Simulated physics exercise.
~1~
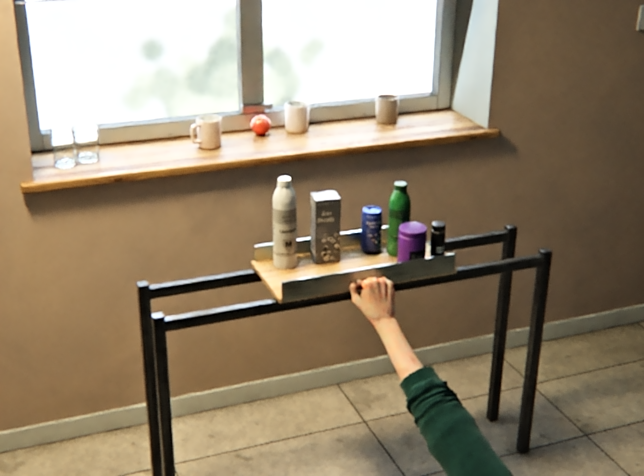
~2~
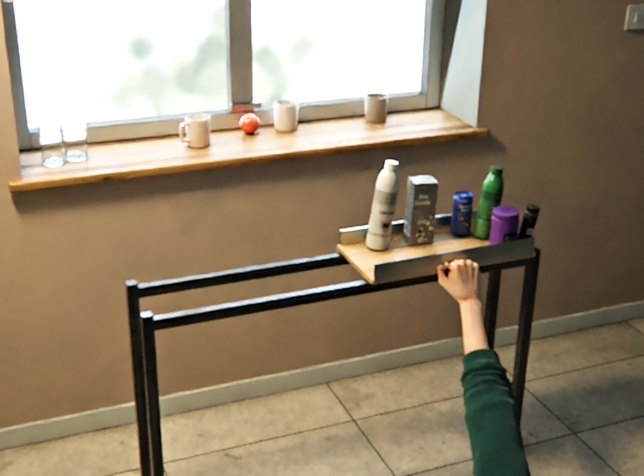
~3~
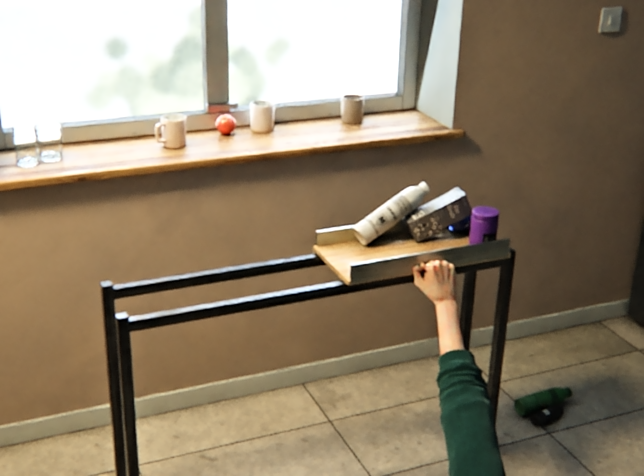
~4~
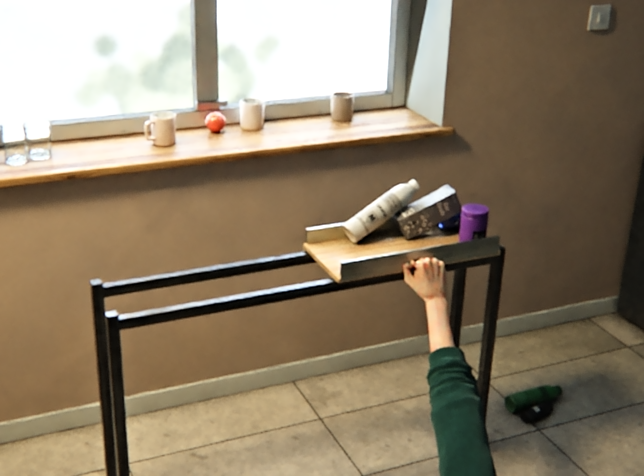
A tray of bottles, a carton, a can and a jar slid right along two rails beside a hand, and its load toppled; the green bottle and black shaker ended up on the floor, while only the purple jar stayed standing.
